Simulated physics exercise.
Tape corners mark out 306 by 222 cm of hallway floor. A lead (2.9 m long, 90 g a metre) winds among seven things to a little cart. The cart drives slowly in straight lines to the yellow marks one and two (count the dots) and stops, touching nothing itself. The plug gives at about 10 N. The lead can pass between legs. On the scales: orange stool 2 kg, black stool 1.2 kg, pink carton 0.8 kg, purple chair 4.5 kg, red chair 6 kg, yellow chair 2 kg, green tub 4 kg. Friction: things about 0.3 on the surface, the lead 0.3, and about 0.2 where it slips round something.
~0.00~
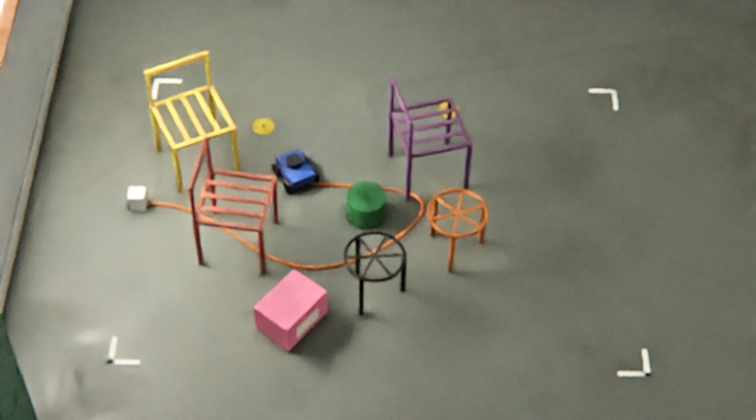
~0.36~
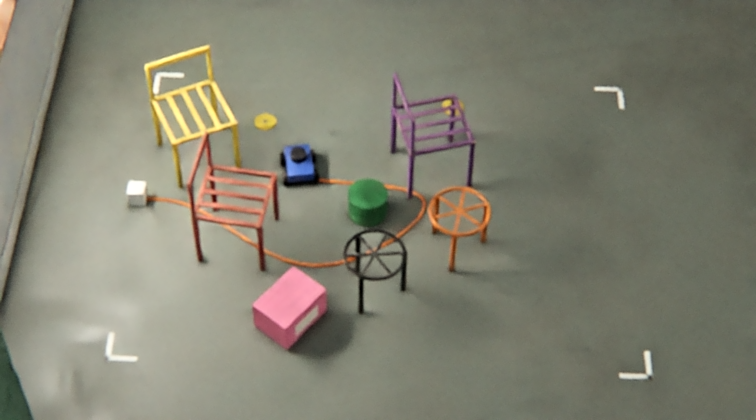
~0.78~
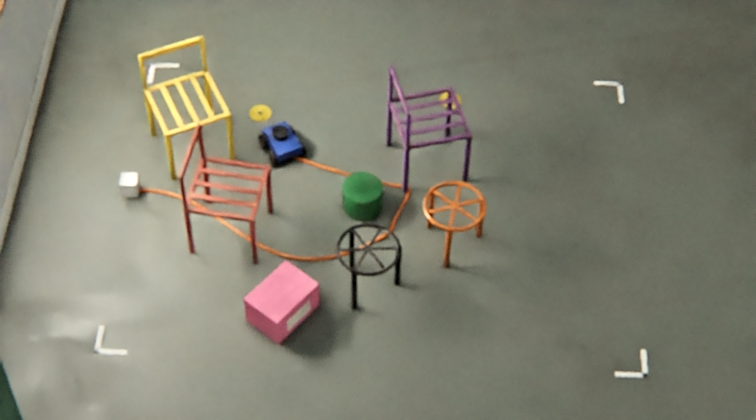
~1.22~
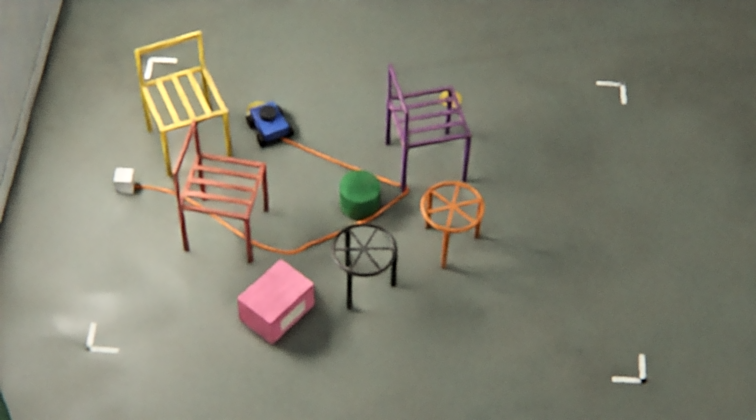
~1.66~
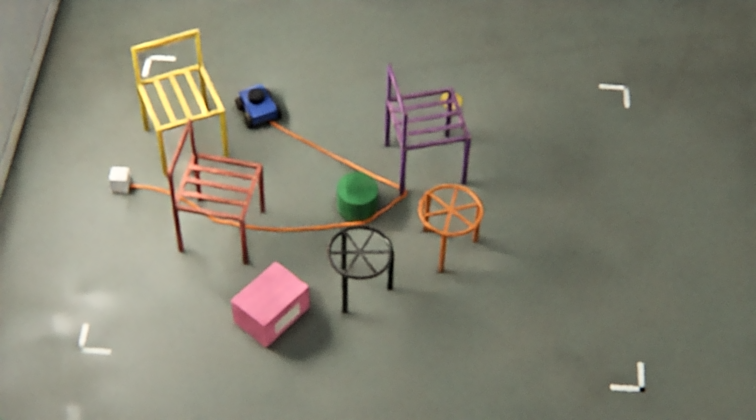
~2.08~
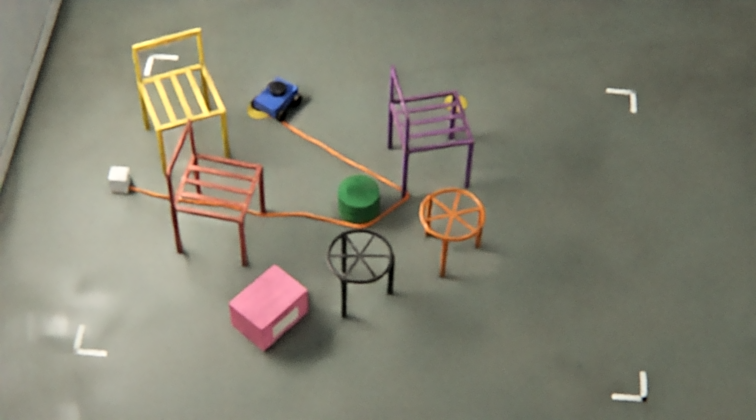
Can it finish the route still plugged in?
Outcome: The plug stays in.
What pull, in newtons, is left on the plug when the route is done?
About 0 N.
By 3.0 s, cart at (322, 107), lead slack at the fixed end; nothing else has moved.
By 3.8 s, cart at (371, 105), lead slack at the fixed end; nothing else has moved.
By 4.7 s, cart at (420, 103), lead slack at the fixed end; nothing else has moved.
By 5.6 s, cart at (455, 102), lead slack at the fixed end; nothing else has moved.
By 6.0 s, cart at (455, 102), lead slack at the fixed end; nothing else has moved.
